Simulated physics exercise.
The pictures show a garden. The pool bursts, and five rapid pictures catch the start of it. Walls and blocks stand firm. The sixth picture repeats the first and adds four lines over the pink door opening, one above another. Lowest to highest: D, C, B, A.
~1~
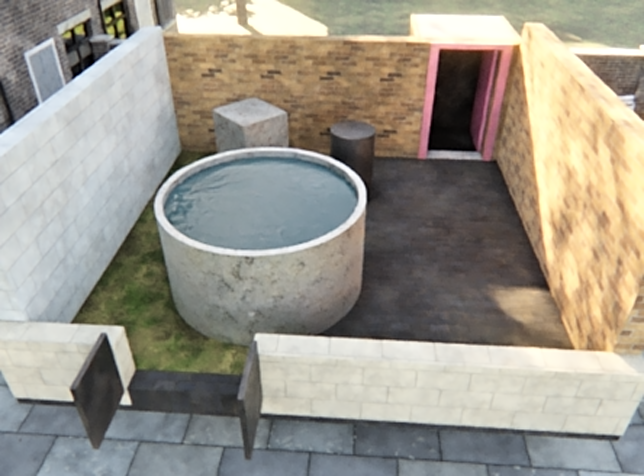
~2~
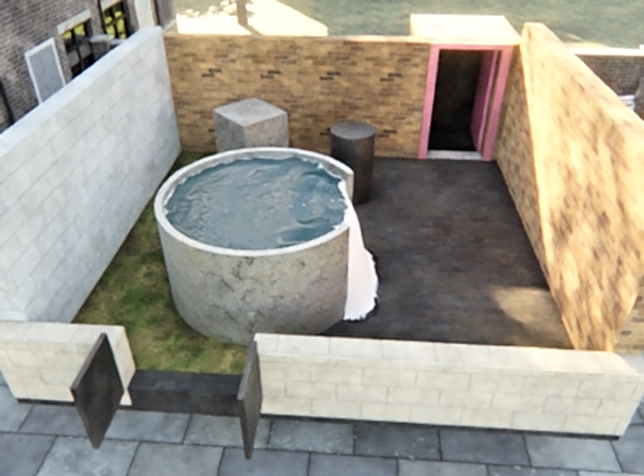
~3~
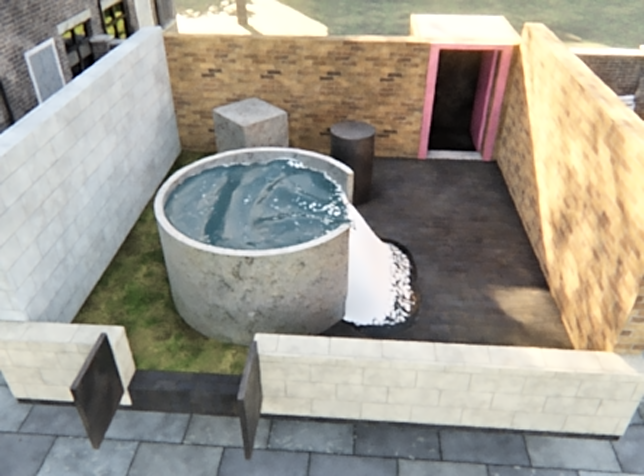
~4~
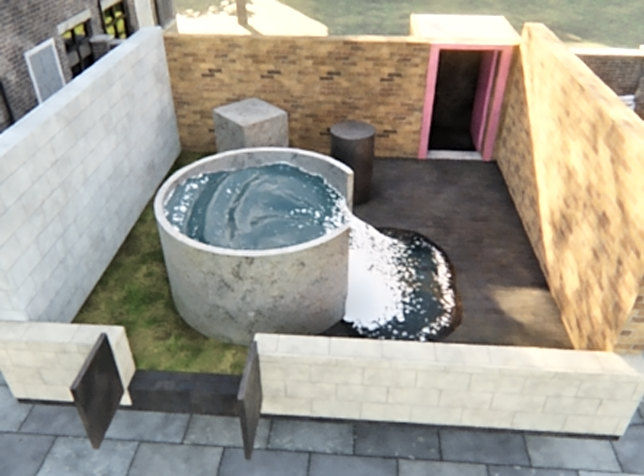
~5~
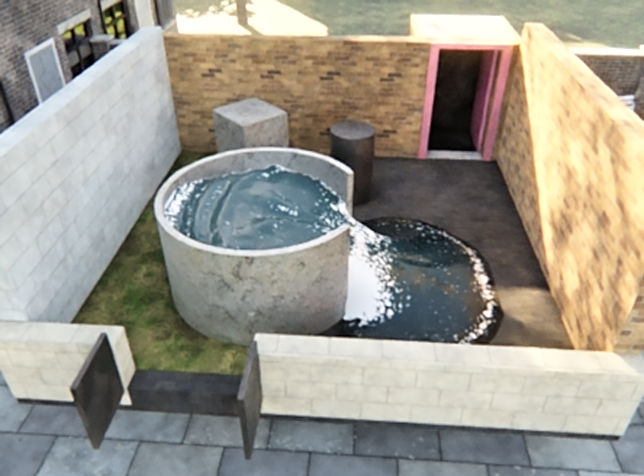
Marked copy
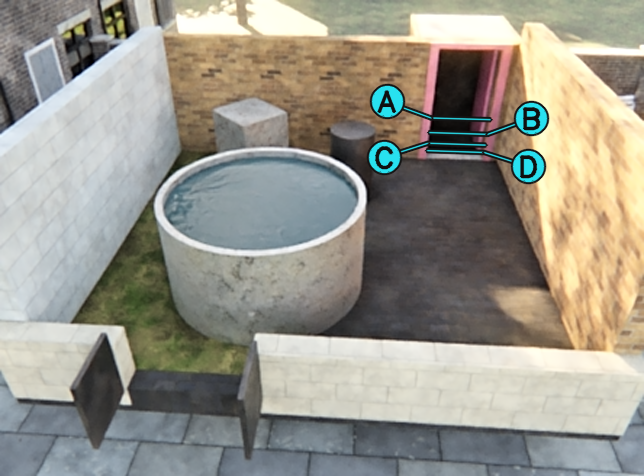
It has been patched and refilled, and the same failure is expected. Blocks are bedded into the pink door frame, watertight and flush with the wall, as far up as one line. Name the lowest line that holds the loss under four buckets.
Choose B.
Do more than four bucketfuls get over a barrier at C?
Yes.
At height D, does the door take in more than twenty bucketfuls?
Yes.
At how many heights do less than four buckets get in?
Two of them.
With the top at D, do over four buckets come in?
Yes.
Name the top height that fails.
The answer is C.
On the marked copy, A at (460, 118); B at (458, 133); C at (456, 144); D at (455, 151); from the bottom up D, C, B, A.
Choosing A, nothing gets over.
Choosing B, a splash gets over, under a bucket.
Choosing C, about 12 bucketfuls get in.
Choosing D, dozens of bucketfuls pour in.
